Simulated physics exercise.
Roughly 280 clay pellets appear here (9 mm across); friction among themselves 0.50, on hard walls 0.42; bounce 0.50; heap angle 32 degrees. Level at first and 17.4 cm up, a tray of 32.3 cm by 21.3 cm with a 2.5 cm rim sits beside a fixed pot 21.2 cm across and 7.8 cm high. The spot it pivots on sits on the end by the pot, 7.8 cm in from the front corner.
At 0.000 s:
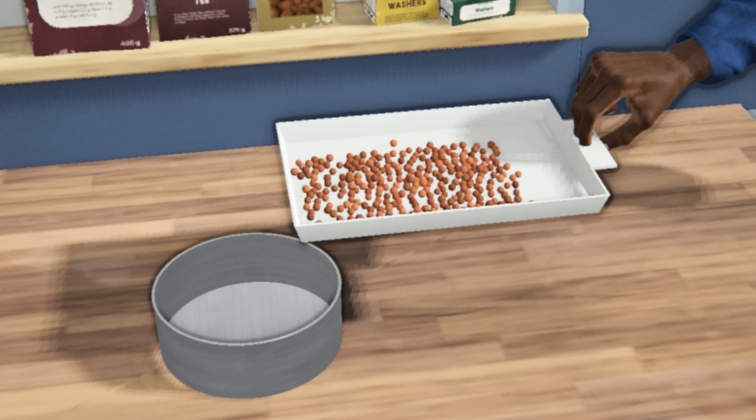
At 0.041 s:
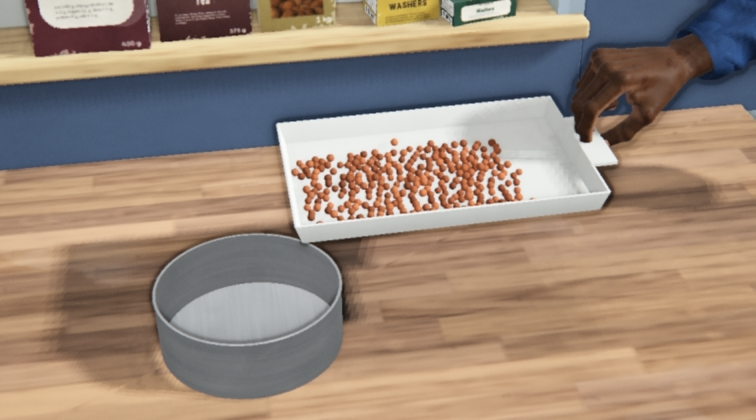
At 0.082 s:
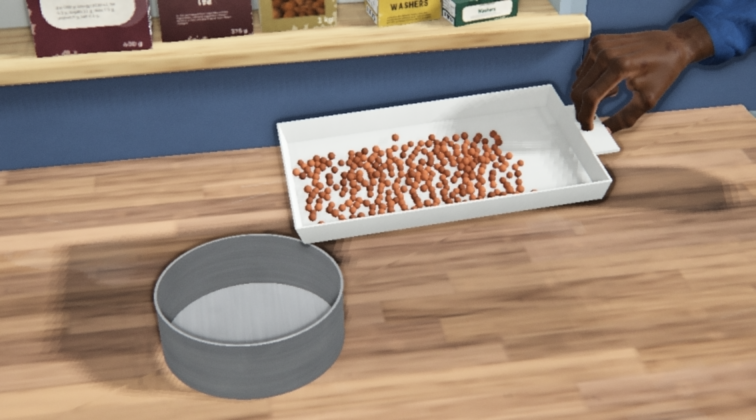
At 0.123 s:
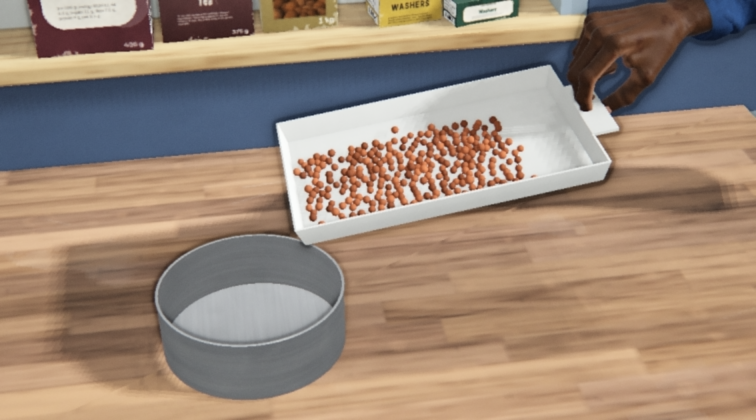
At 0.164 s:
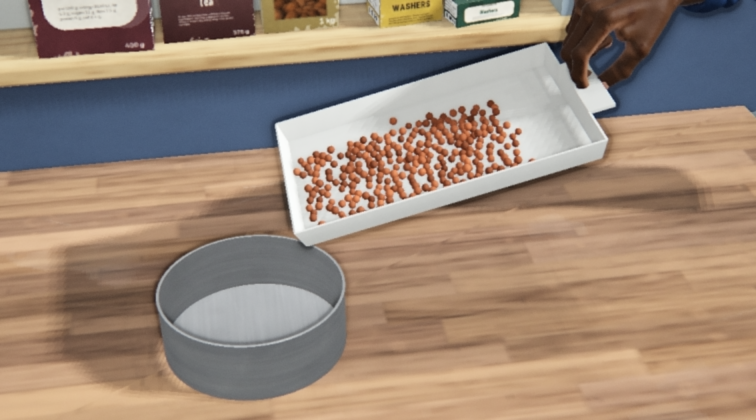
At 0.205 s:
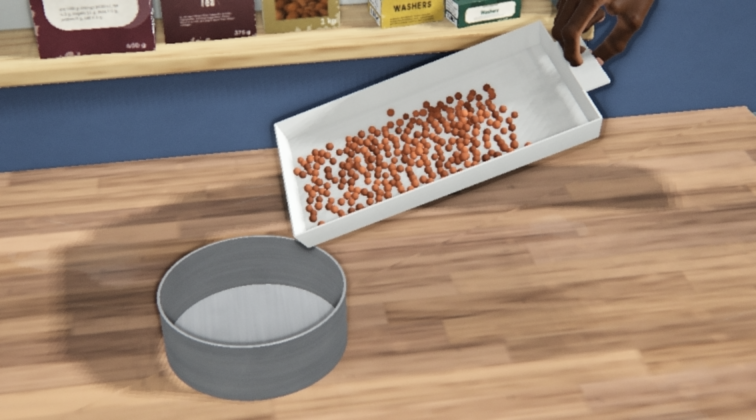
A hand raises the right end of a white tray holding many small orange-brown balls.
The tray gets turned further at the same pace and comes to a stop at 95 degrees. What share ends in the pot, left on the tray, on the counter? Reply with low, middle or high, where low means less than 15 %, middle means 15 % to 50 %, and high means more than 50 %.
My answer: Pot - high; tray - low; counter - low.
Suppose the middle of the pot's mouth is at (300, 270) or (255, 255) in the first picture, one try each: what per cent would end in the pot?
In order, about 70 and about 65 per cent.
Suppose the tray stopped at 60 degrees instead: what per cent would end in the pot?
That comes out at some 25 per cent.
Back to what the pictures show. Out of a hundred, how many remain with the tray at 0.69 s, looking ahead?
About 80%.
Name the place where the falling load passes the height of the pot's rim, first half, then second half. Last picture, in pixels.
Earlier half at about (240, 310), later half at about (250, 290) in pixels.
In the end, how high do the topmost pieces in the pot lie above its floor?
Roughly 2.0 cm.
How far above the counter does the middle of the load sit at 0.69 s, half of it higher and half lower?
The halfway mark is near 18 cm.
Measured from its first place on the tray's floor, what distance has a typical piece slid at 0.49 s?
About 7 cm.
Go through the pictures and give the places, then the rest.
The first picture shows tray tilt 0 degrees, front corners at (302, 222) and (600, 192); middle of the pieces at (407, 181); pot at (247, 285).
The second picture shows tray tilt 1 degrees, front corners at (302, 222) and (601, 189); middle of the pieces at (408, 180).
The third picture shows tray tilt 4 degrees, front corners at (302, 223) and (602, 178), lowest corner left front; middle of the pieces at (409, 176).
The fourth picture shows tray tilt 8 degrees, front corners at (302, 225) and (602, 159), lowest corner left front; middle of the pieces at (408, 168).
The fifth picture shows tray tilt 14 degrees, front corners at (301, 227) and (598, 138), lowest corner left front; middle of the pieces at (407, 160).
The sixth picture shows tray tilt 19 degrees, front corners at (300, 229) and (593, 117), lowest corner left front; middle of the pieces at (405, 152); pot at (252, 287). The tray's pace is about 130 degrees a second.
After 0.49 s, tilt 56 degrees; the tray holds 100 %, the pot 0 %.
After 0.69 s, tilt 82 degrees; the tray holds 80 %, the pot 0 %.
After 1.00 s, tilt 95 degrees; the tray holds 5 %, the pot 75 %.
By 1.7 s all is still; pot 95 %, tray 0 %, counter 5 %.
